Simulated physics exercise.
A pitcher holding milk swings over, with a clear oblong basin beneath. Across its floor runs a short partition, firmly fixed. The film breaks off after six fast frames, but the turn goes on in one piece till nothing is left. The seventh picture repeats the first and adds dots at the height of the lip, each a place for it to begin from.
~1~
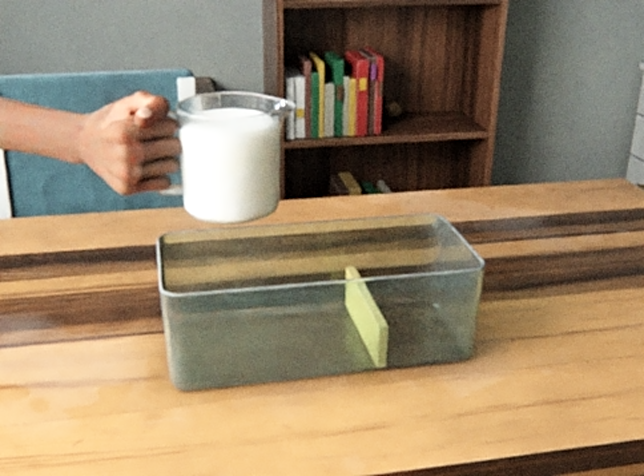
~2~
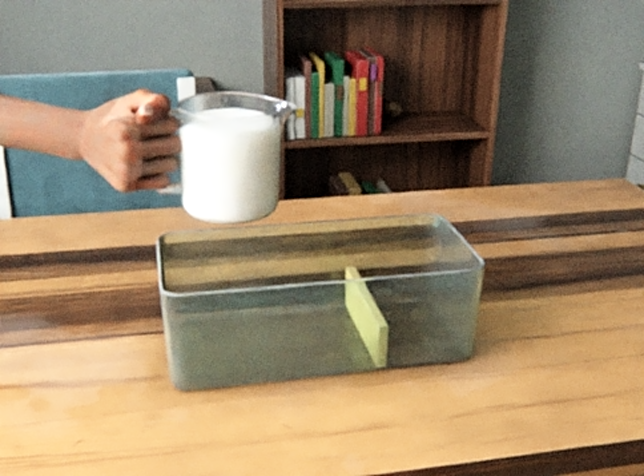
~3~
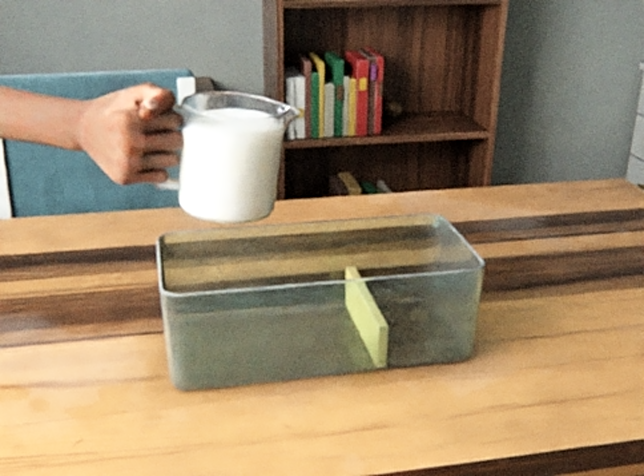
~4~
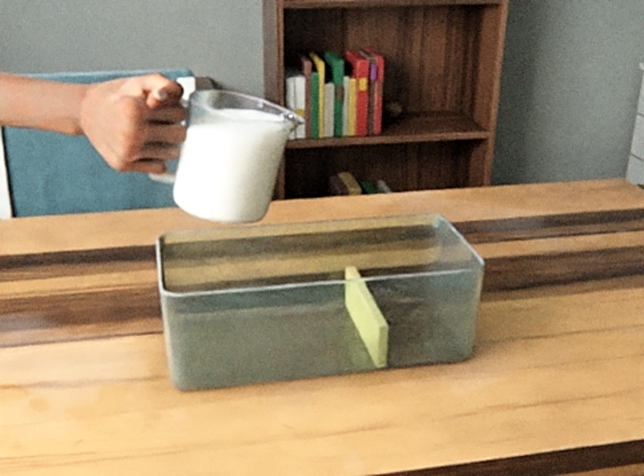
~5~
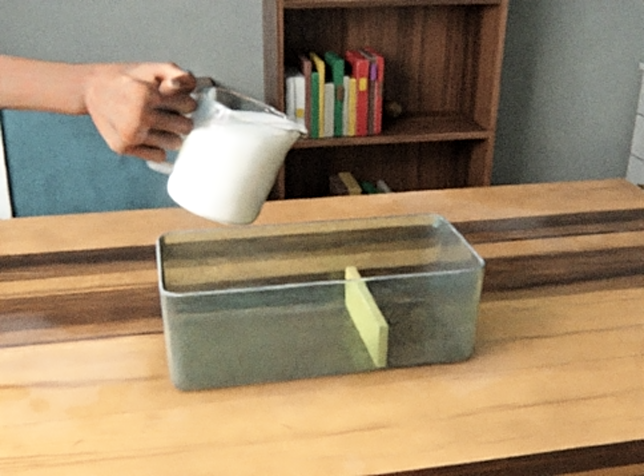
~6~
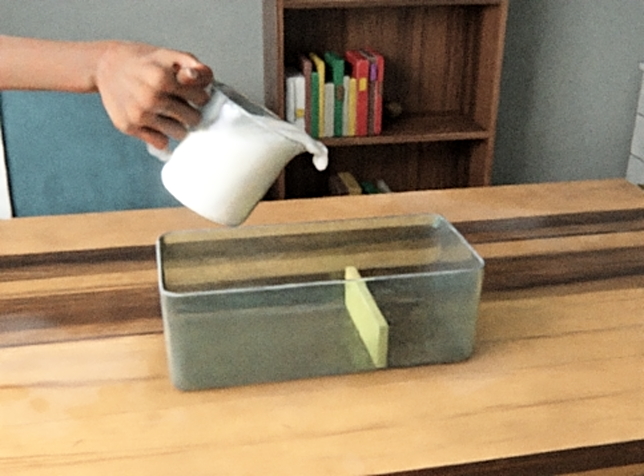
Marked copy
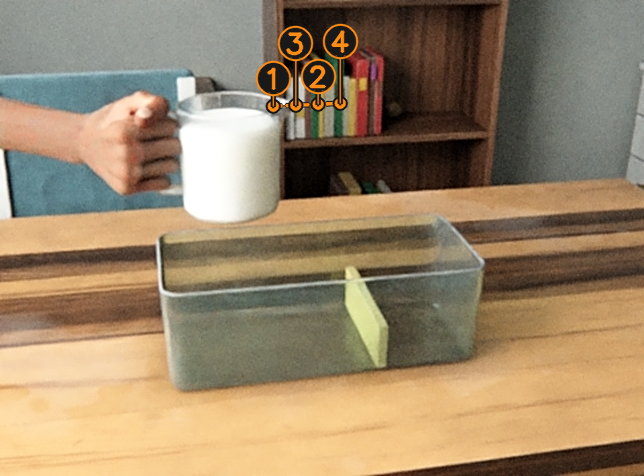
A hand tilts a glass pitcher of milk rightward above a clear basin until milk crosses its lip.
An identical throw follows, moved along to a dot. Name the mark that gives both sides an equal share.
2 is best.
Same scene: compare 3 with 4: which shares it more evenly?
The answer is 4.
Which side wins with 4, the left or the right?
The right one.
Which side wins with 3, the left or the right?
More ends on the left.
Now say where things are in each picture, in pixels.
The first picture shows upright, lip at (293, 105); basin from (171, 386) to (472, 354); top of the wall at (366, 294); nothing has left yet.
The second picture shows upright, lip at (295, 107); nothing has left yet.
The third picture shows tipped about 6°, lip at (298, 112); nothing has left yet.
The fourth picture shows tipped about 13°, lip at (303, 120); nothing has left yet.
The fifth picture shows tipped about 23°, lip at (307, 132); nothing has left yet.
The sixth picture shows tipped about 34°, lip at (310, 147); milk is over the lip, down to (320, 164).
On the marked copy, 1 at (273, 106); 2 at (318, 104); 3 at (295, 105); 4 at (340, 103).
With 1, about 95 % ends left of the wall and 3 % right of it.
With 2, about 50 % ends left of the wall and 50 % right of it.
With 3, about 81 % ends left of the wall and 17 % right of it.
With 4, about 26 % ends left of the wall and 73 % right of it.
